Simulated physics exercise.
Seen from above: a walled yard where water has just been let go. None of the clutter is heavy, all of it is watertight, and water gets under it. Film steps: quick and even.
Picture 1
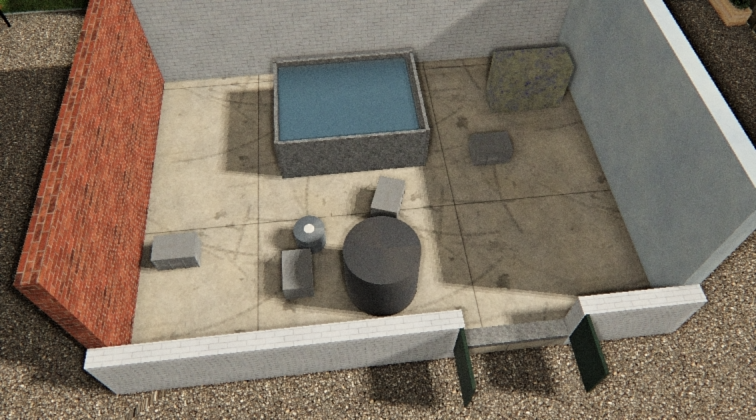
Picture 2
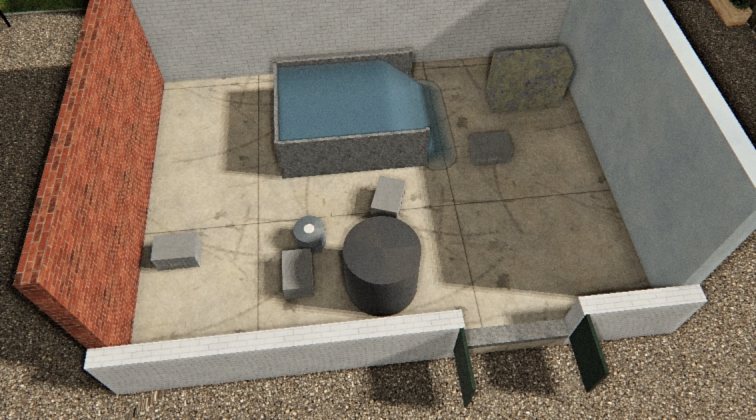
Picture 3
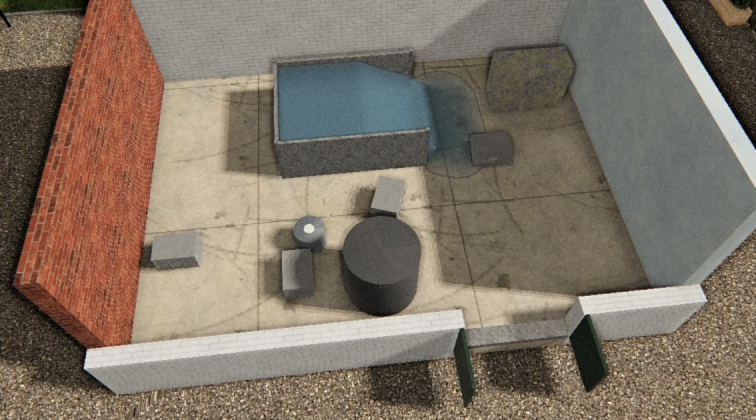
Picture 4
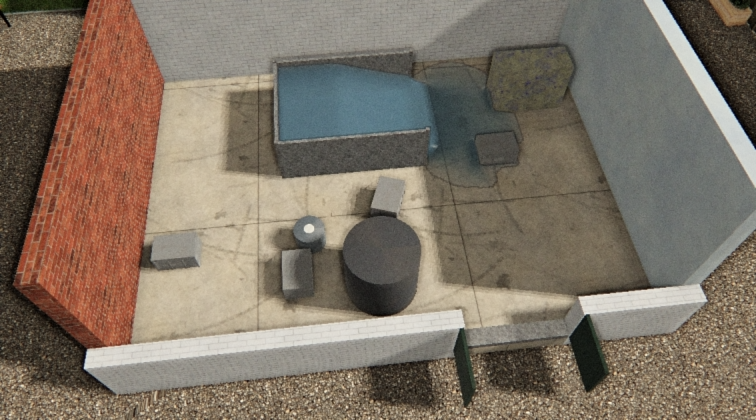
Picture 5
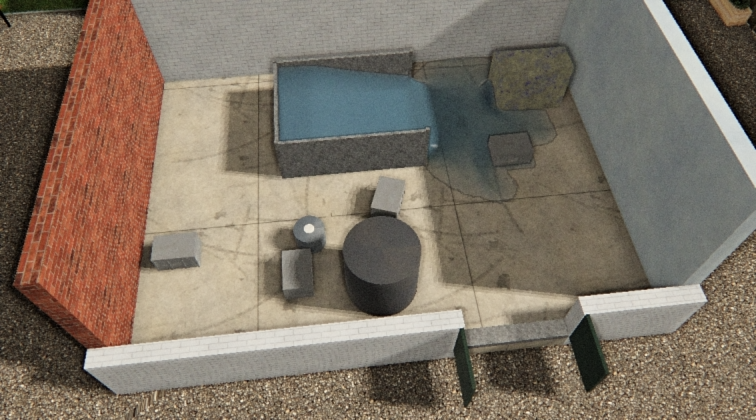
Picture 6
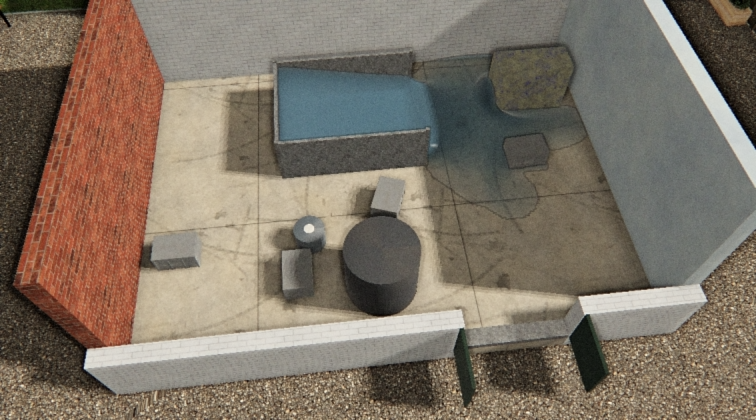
In a walled yard seen from above, water poured out of the right side of a raised stone tank and spread across the floor, pushing one grey block slightly to the right.
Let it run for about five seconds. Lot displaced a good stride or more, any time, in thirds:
Fewer than a third of the things get pushed well away.
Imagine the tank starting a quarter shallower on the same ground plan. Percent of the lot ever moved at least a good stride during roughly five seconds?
Share moved that far: Approx. 20 %.
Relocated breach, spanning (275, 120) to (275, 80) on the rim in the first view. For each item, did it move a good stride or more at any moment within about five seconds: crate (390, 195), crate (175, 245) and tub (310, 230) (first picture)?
One after the other: Not that far, moved that far, not that far.
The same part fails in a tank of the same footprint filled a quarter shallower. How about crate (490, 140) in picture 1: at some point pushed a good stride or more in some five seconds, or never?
Going by the pictures, I'd say it made the full stretch.
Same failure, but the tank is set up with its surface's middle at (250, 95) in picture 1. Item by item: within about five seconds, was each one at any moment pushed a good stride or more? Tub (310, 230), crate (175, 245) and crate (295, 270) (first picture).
Result per object - stayed close, stayed close, stayed close.
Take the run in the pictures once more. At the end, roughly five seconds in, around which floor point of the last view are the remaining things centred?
Around (319, 255).
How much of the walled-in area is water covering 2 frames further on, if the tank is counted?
Roughly 35 in a hundred.
A moment on, 1 of 5 are well off their spots; 0 afloat.
Next, 1 of 5 are well off their spots; 0 afloat.
Later, 1 of 5 are well off their spots; 0 afloat.
In the end, 1 of 5 are well off their spots, and 1 have been at some point; 1 afloat.
